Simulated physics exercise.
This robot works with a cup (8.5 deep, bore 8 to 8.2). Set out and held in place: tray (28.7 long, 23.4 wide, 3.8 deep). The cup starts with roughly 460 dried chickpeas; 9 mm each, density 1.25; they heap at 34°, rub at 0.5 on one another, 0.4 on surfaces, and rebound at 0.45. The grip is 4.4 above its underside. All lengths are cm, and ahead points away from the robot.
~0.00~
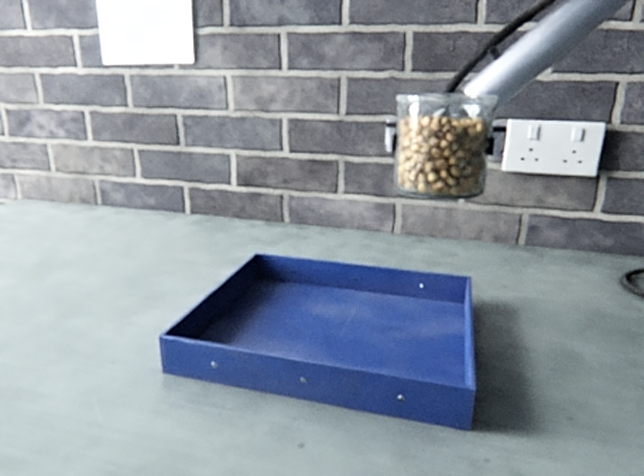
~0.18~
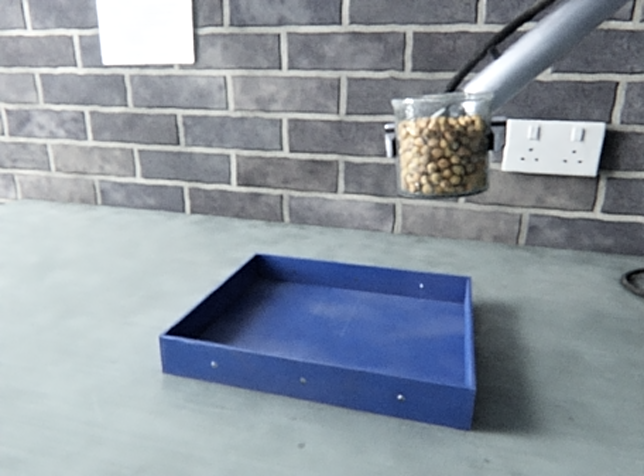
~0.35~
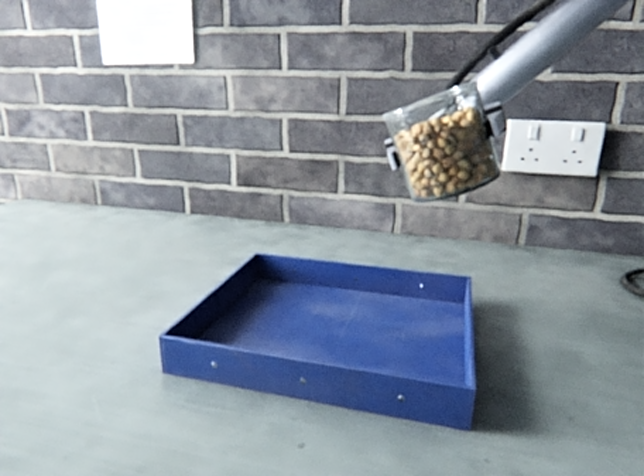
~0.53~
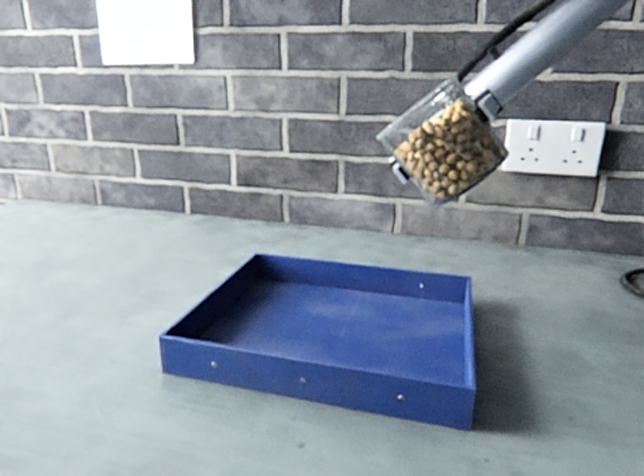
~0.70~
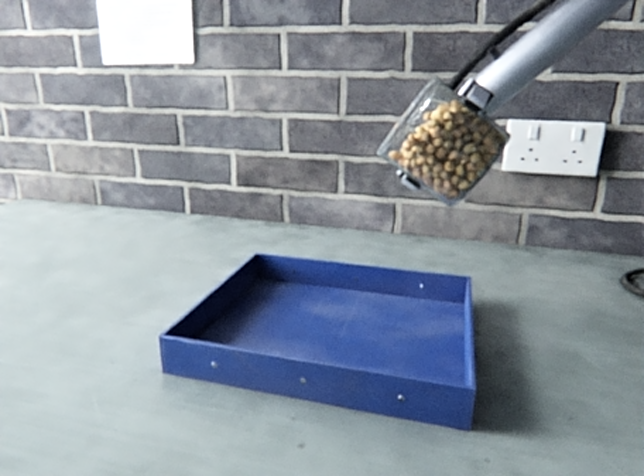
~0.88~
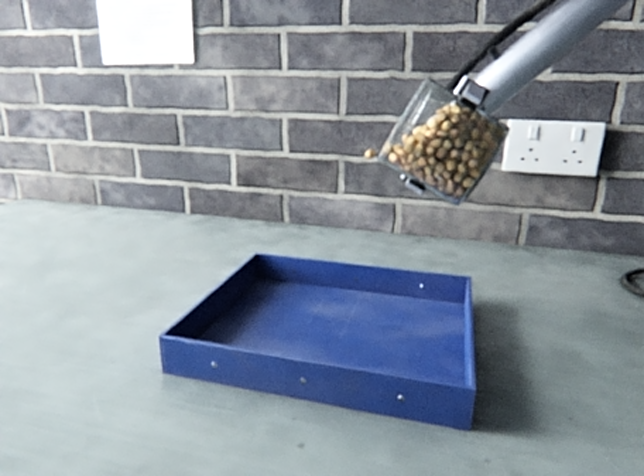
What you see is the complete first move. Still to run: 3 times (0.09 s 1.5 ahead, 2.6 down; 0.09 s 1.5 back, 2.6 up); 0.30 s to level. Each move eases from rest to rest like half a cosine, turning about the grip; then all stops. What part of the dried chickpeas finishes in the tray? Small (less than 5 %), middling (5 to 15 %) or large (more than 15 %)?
Answer: Middling; 5 to 15 % of the dried chickpeas finish in the tray.
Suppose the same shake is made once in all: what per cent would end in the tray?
It would be near 0 per cent.
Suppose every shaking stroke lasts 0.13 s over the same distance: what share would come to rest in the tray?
It would be near 0 per cent.
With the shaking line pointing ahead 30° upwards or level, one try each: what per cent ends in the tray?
About 50 and 35 per cent.
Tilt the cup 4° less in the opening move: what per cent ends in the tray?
About 5 per cent.
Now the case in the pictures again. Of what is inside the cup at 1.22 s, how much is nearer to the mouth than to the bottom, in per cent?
Roughly 45 per cent.
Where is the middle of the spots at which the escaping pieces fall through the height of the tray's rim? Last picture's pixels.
Around (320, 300).
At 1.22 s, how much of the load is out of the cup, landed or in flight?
Near 5 per cent so far.
By 1.22 s, tilted 62° forward, highest piece 24 above the table; 449 in the cup, 2 in the tray, 12 in flight or on a rim.
By 1.55 s, tilted 37° forward, highest piece 24 above the table; 426 in the cup, 25 in the tray, 12 in flight or on a rim.
By 1.92 s, level, highest piece 26 above the table; 426 in the cup, 37 in the tray.
By 2.97 s, level, highest piece 26 above the table; 426 in the cup, 37 in the tray.
Final count, 426 in the cup, 37 in the tray. That is 8 % in the tray.
